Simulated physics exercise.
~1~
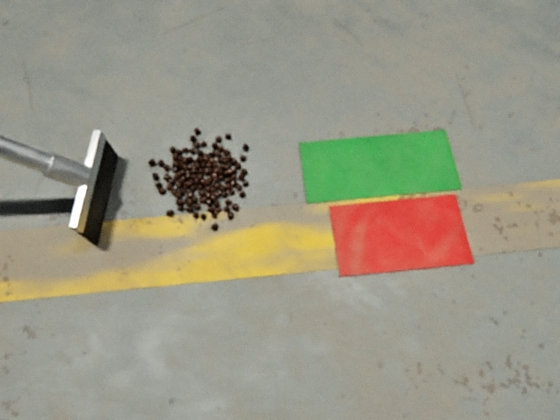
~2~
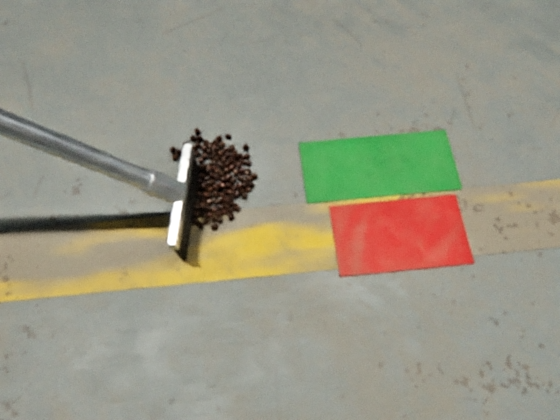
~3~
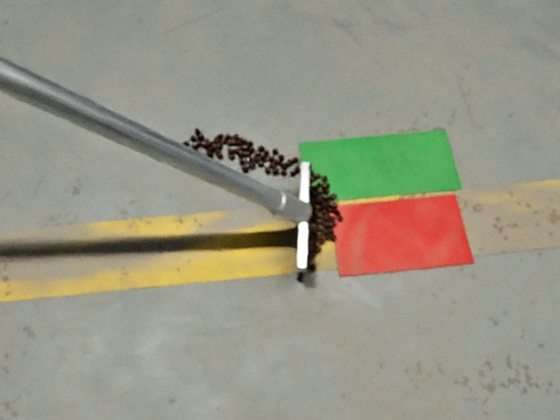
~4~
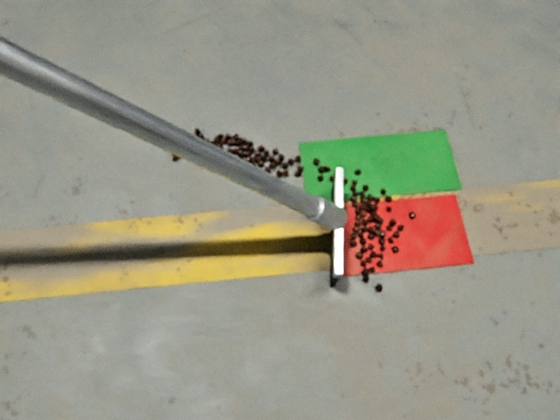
A squeegee with a long grey handle and an upright blade enters from the left over a grey concrete floor, seen from above at a slant and crossed by a worn yellow stripe. Right of it lies a heap of dark brown coffee beans, with a green mat and a red mat beyond. The blade slides right into the heap's lower part and pushes many beans toward the mats, while others trail behind above it. It stops over the red mat's left edge, with beans scattered on the red mat, a few on the green, and many on bare floor.
